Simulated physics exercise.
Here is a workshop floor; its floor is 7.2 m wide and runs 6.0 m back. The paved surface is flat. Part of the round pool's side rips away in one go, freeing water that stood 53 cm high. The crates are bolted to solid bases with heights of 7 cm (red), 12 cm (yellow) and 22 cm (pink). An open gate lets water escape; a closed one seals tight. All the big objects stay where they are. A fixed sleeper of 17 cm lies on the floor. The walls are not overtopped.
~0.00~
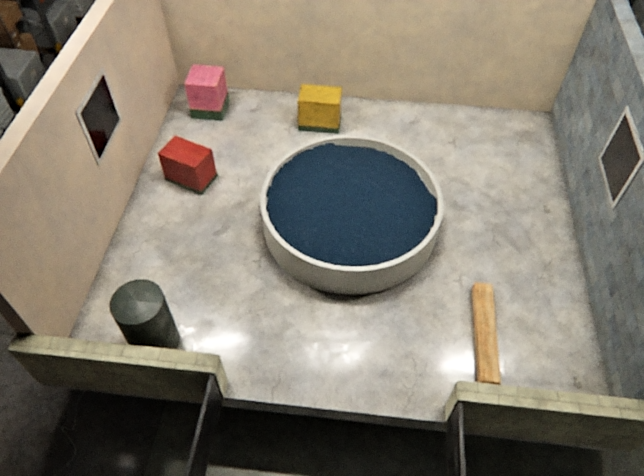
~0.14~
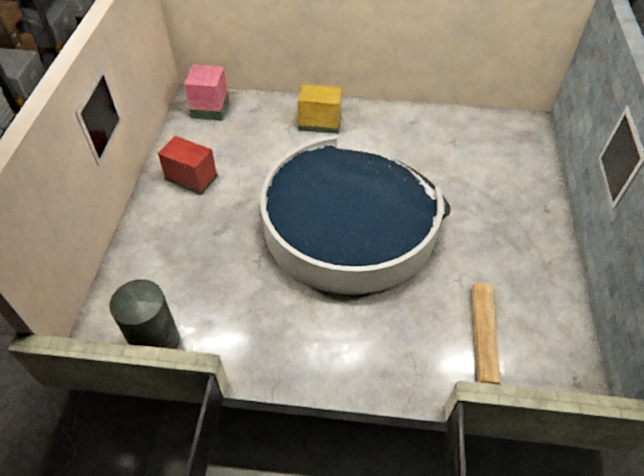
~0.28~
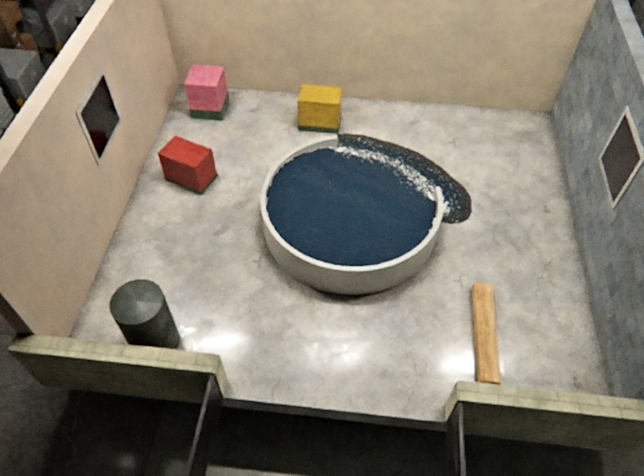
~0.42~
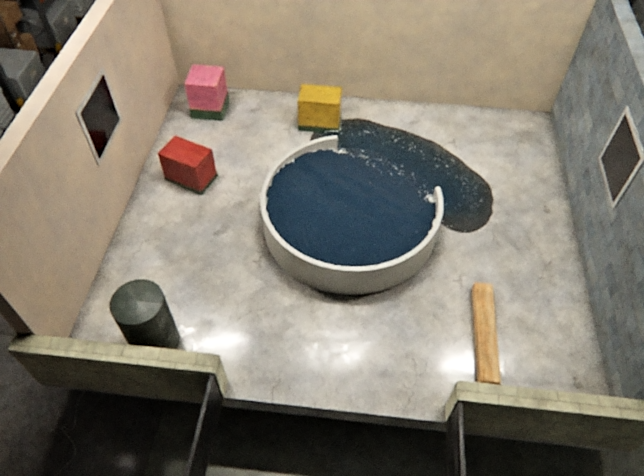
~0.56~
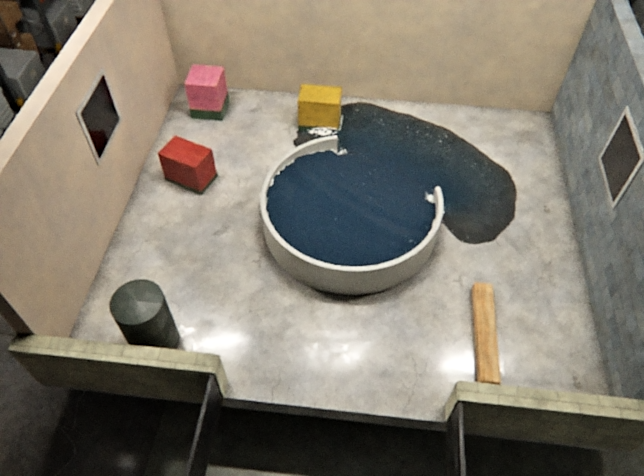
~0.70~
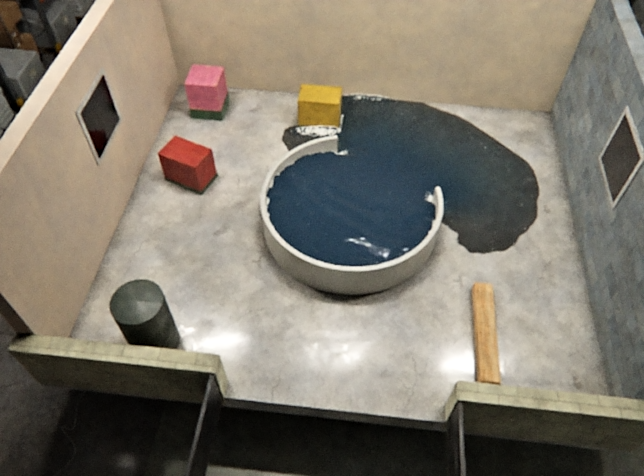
Round pool of dark blue water losing part of its back right wall, water pouring out and spreading across the pale floor.
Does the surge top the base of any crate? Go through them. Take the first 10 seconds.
One by one: The red crate gets wet; the yellow crate is soaked; the pink crate stays dry.
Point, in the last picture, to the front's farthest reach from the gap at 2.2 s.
Around (234, 89).
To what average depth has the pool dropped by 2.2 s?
About 25 cm.
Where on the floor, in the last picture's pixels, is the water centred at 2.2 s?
Near (402, 172).
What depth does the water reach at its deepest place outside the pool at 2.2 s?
About 48 cm.
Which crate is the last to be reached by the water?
It is the red one.
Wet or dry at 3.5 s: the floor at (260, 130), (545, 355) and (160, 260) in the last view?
In turn: Flooded, still dry, dry.
After 1.4 s water covers 30 % of the floor and is deepest (28 cm) near (418, 109); red plinth not reached, yellow plinth reached, pink plinth not reached.
After 2.2 s water covers 30 % of the floor and is deepest (48 cm) near (542, 113); red plinth not reached, yellow plinth reached, pink plinth reached.
After 3.5 s water covers 40 % of the floor and is deepest (31 cm) near (542, 113); red plinth reached, yellow plinth reached, pink plinth reached.
After 6.0 s water covers 75 % of the floor and is deepest (23 cm) near (543, 414); red plinth reached, yellow plinth reached, pink plinth reached.
After 10.0 s water covers 100 % of the floor and is deepest (14 cm) near (543, 414); highest at the red plinth 12 cm, highest at the yellow plinth 16 cm, highest at the pink plinth 14 cm.
